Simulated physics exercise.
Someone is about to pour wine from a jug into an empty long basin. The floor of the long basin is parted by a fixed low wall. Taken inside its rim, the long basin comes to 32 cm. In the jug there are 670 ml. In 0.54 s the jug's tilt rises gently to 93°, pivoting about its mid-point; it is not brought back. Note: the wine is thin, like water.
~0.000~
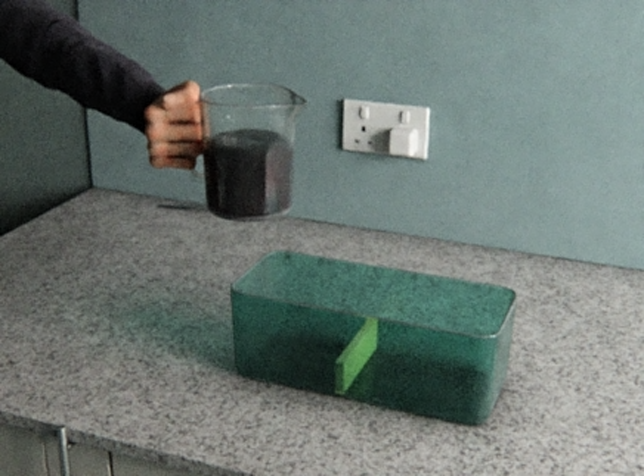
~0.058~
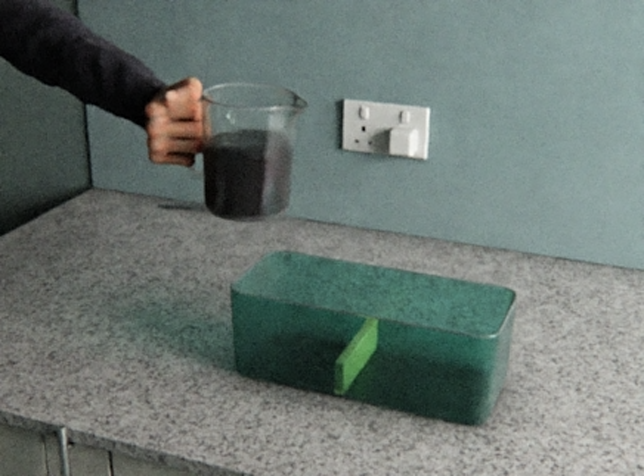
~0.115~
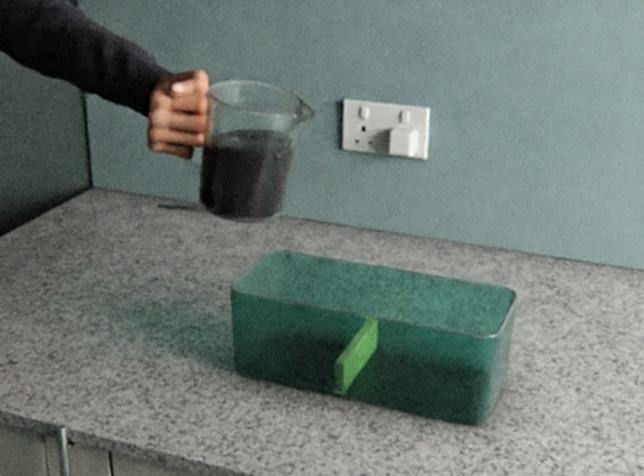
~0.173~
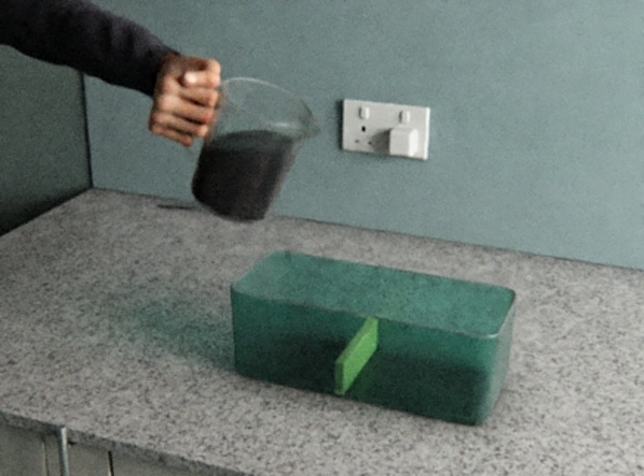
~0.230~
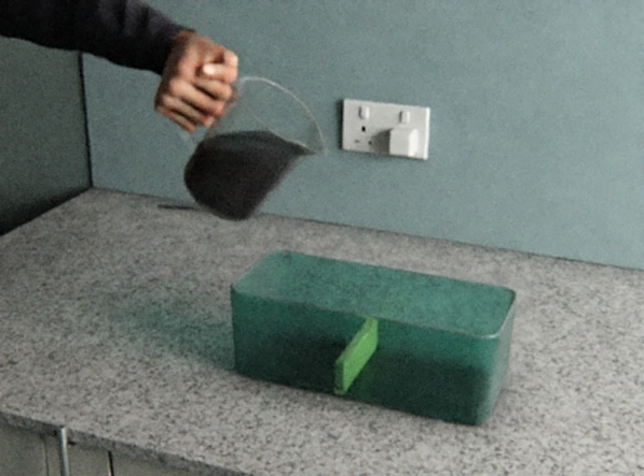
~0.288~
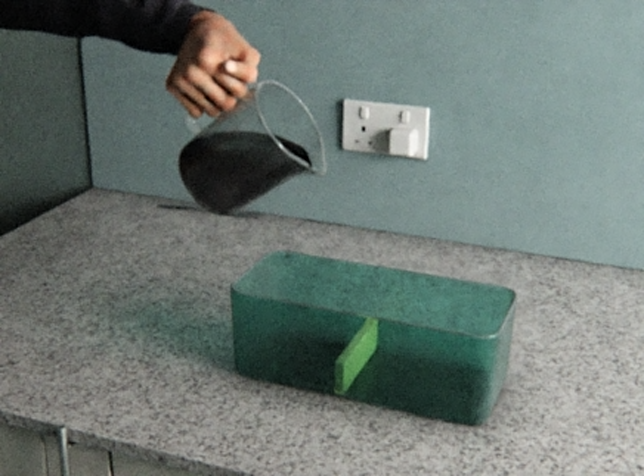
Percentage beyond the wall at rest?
70 per cent.
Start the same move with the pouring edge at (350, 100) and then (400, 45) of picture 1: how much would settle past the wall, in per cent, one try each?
I'd say 90 percent on the first go, 55 percent on the next.
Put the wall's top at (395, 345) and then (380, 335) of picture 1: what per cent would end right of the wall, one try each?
5 in a hundred, followed by 15 in a hundred.
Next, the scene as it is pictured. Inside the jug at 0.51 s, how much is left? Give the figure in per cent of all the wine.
Close to 72 percent of the liquid remains at that time.
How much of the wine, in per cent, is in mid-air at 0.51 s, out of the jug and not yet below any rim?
Around 22 in a hundred.
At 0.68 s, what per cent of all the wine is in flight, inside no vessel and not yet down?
Airborne fraction: Approx. 22 %.
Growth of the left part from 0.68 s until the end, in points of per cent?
About 16 percent.
After 0.51 s the tilt is 92° and 71 per cent is still to pour, 5 is left of the wall and 1 right of it.
After 0.68 s the tilt is 93° and 34 per cent is still to pour, 11 is left of the wall and 33 right of it.
After 0.85 s the tilt is 93° and 17 per cent is still to pour, 13 is left of the wall and 62 right of it.
After 1.04 s the tilt is 93° and 8 per cent is still to pour, 19 is left of the wall and 69 right of it.
In the end 28 per cent lies left of the wall, 70 right of it and 1 outside.
